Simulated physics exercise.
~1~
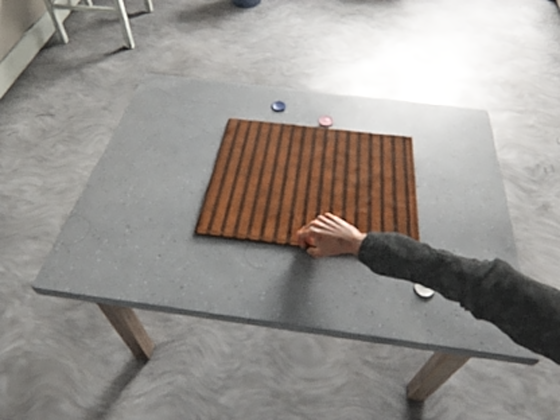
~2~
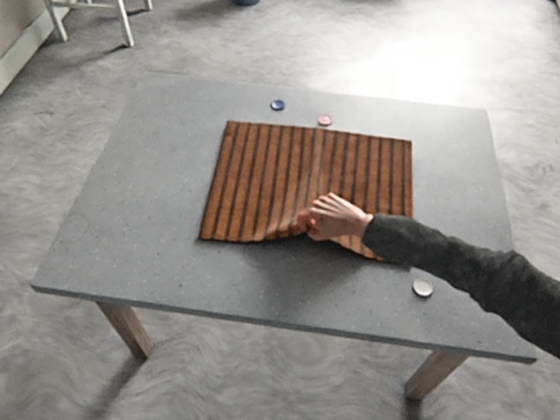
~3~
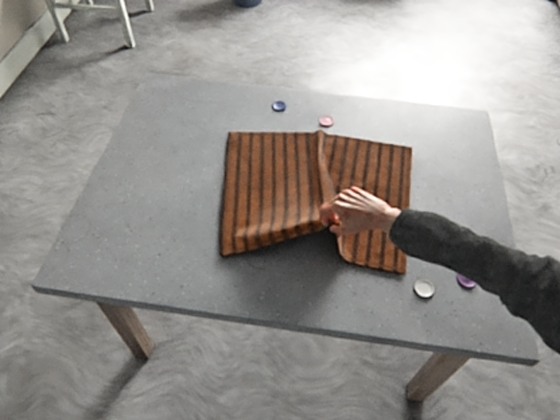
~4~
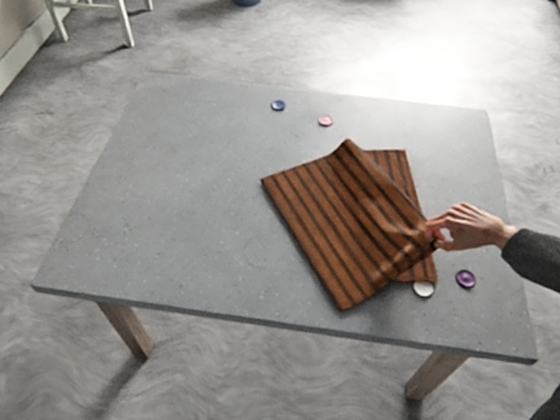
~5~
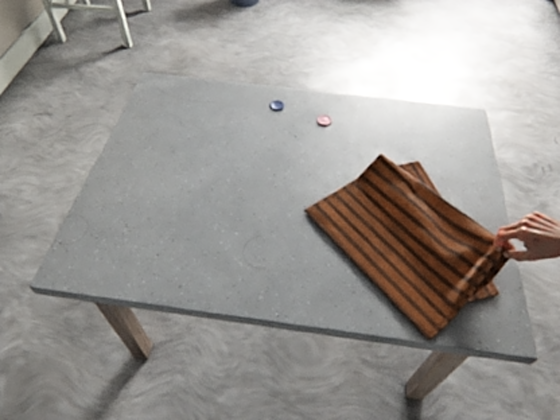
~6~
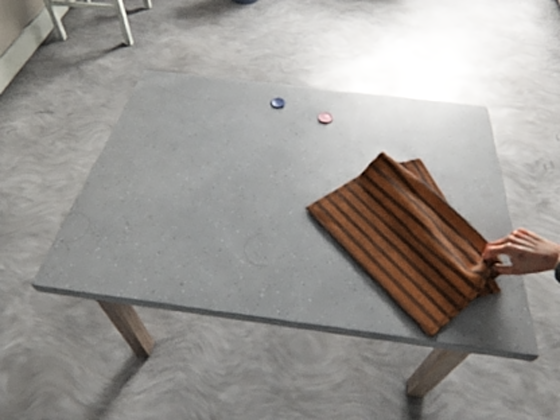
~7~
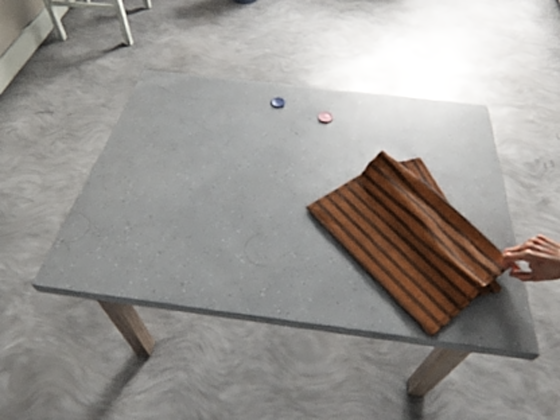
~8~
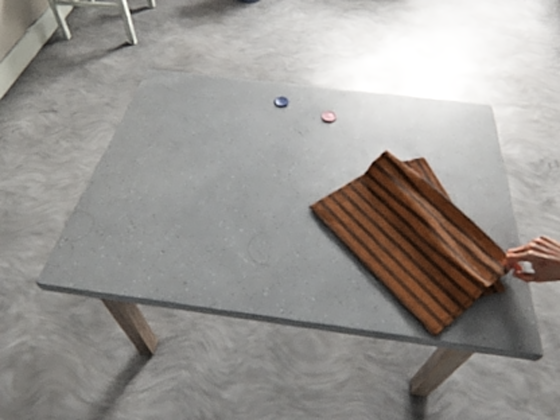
The video shows a hand gripping the near edge of a brown striped cloth on a gray table, folding it and dragging it right until it lies rumpled over a white token and a purple disc, while blue and pink discs stay uncovered.
